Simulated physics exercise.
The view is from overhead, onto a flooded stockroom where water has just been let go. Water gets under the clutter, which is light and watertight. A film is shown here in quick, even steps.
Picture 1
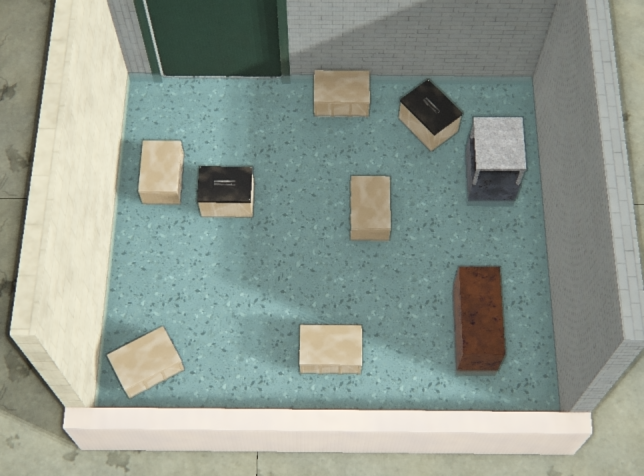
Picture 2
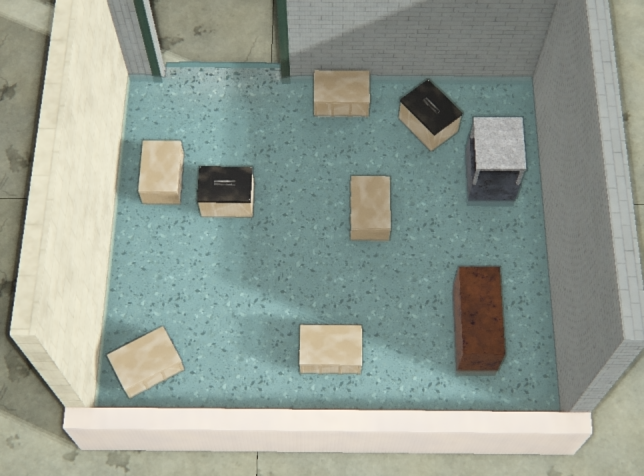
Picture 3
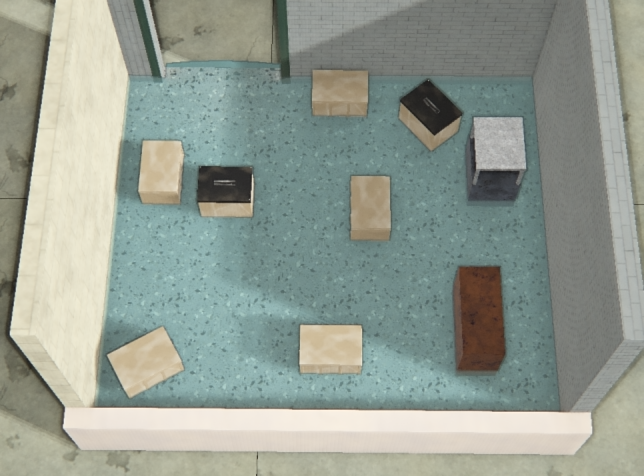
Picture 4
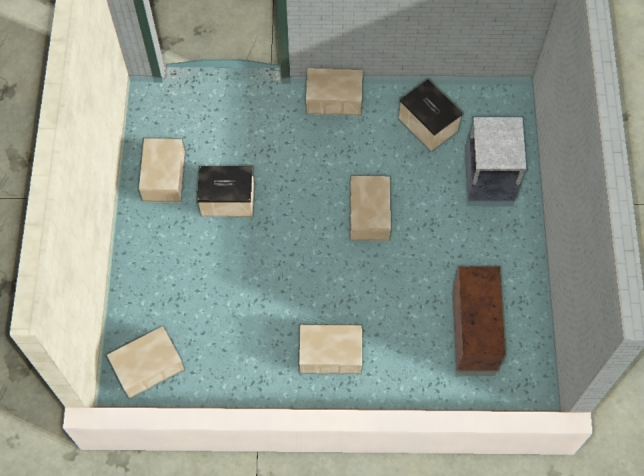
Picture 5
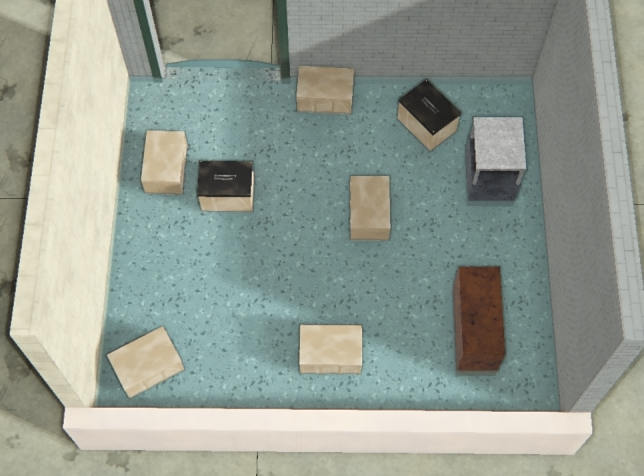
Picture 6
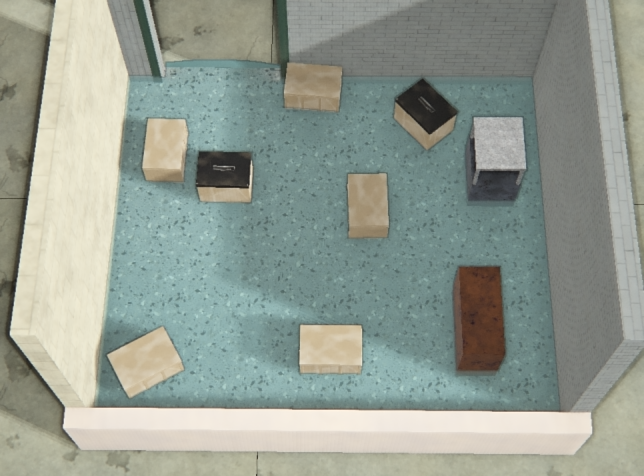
A flooded stockroom with a speckled blue-green floor is seen from overhead, walled in cream on the left and grey brick on the right. Pale tan crates, two with black tops, are scattered about, with a grey-topped piece and a reddish-brown block on the right. The dark green door at the upper left opens, then the top crate drifts left toward the doorway while the left-hand and black-topped ones shift slightly, the view fixed.
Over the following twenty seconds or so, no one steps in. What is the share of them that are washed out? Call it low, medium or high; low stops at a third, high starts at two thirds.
High.
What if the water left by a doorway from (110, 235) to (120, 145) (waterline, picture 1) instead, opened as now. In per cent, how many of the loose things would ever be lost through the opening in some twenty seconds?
60 per cent or so.
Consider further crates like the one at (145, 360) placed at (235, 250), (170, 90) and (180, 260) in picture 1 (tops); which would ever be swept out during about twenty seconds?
Going through them one by one: Escaped / escaped / escaped.
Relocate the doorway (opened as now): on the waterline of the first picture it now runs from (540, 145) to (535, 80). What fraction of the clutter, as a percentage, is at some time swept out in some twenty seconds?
Close to 40 %.
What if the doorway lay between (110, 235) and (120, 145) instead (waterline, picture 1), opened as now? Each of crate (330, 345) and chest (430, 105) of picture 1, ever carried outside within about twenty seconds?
One after the other: Left behind, no.
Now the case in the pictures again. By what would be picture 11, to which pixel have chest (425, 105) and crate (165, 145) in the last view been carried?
The first top is near (398, 99) and the second near (166, 84).
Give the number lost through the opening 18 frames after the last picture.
The number I arrive at is 3.
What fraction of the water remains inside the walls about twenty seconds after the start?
My answer is close to 46 percent.
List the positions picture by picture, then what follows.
A crate at (342, 86), afloat; a crate at (160, 166) floats; 0 of 7 have shifted, in the first frame.
A crate at (342, 86) floats; a crate at (160, 166), afloat; 0 of 7 have shifted, in the second frame.
A crate at (340, 86) floats; a crate at (160, 166), afloat; 0 of 7 have shifted, in the third frame.
A crate at (334, 85), afloat, close to its start; a crate at (161, 164) floats, close to its start; 1 of 7 have shifted, in the fourth frame.
A crate at (325, 83) floats, close to its start; a crate at (163, 156), afloat, close to its start; 3 of 7 have shifted, in the fifth frame.
A crate at (313, 80), afloat, a stride from its start; a crate at (164, 143) floats, close to its start; 4 of 7 have shifted, in the sixth frame.
A moment on, 1 of 7 are out; 6 afloat.
Next, 3 of 7 are out; 4 afloat.
Later, 5 of 7 are out; 2 afloat.
In the end, 5 of 7 are out; 2 afloat.
